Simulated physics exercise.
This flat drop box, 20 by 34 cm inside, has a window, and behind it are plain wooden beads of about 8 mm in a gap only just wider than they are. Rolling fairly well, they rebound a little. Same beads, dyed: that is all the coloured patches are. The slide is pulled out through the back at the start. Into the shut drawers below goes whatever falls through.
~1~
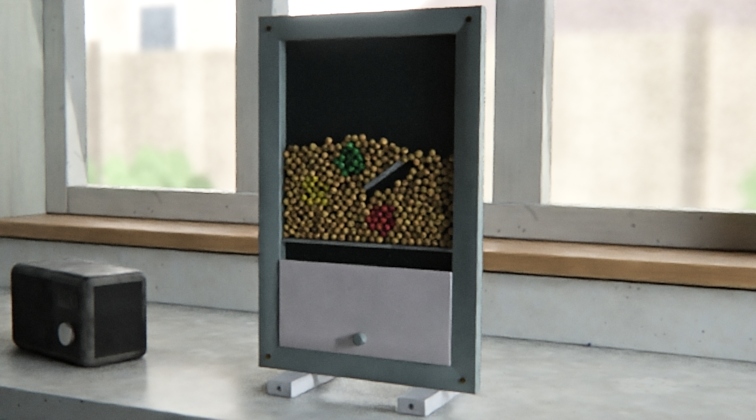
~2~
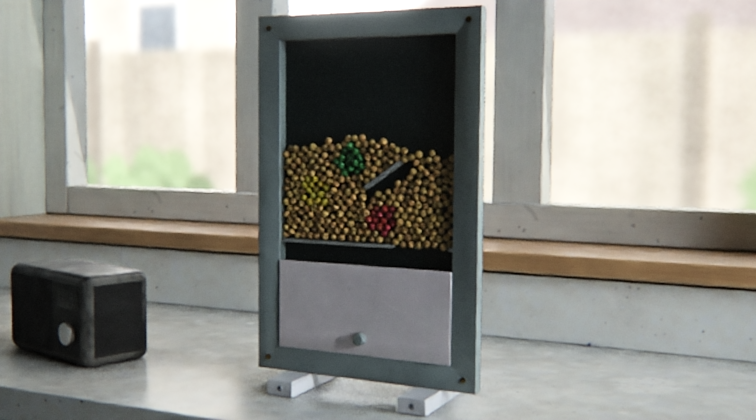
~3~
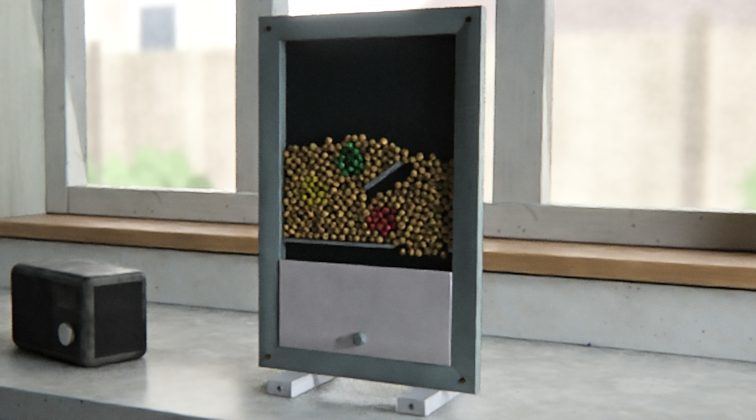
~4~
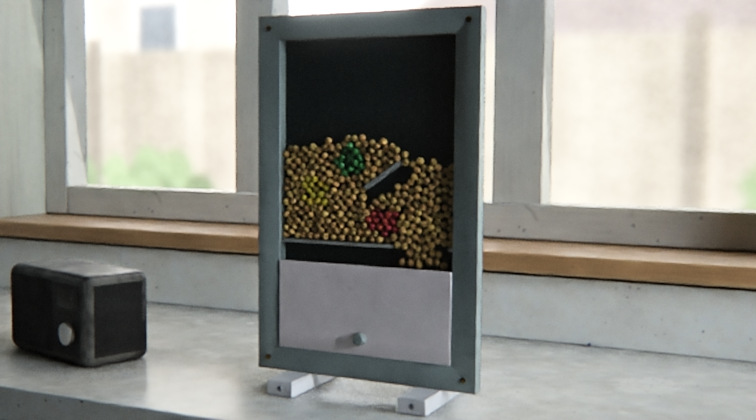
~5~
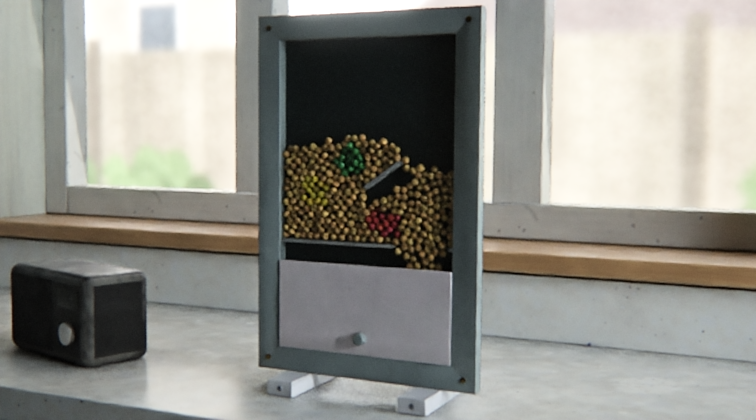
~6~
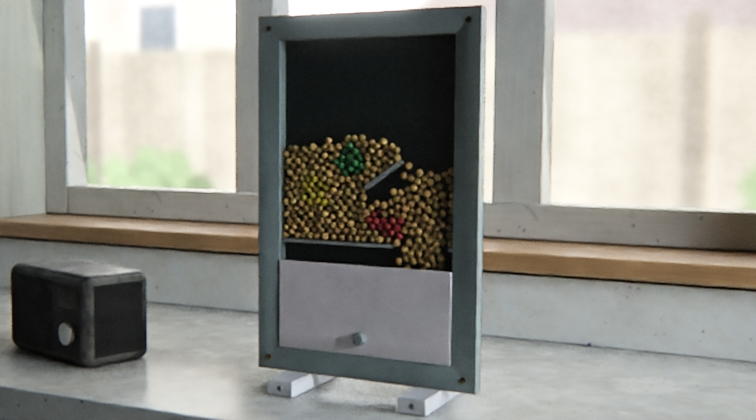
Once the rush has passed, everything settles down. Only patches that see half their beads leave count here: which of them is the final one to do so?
Last to half empty: Green.
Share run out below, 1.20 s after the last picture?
Share out below: Approx. 65 per cent.
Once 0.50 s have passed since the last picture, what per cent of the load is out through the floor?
Roughly 40 per cent.
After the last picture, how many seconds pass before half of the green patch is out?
Around 1.0 seconds.
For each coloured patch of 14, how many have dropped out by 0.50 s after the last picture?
The yellow patch has 0 out, the red patch 12, the green patch 0.
Then, 0.15 s after the last picture, 35 % are out; out of 14, yellow 0, red 6, green 0.
Then, 0.50 s after the last picture, 40 % are out; out of 14, yellow 0, red 12, green 0.
Then, 1.20 s after the last picture, 65 % are out; out of 14, yellow 0, red 14, green 14.
All still 2.3 s after it, 70 % are out; out of 14, yellow 2, red 14, green 14; half out at yellow never, red 0.23 s, green 0.94 s.
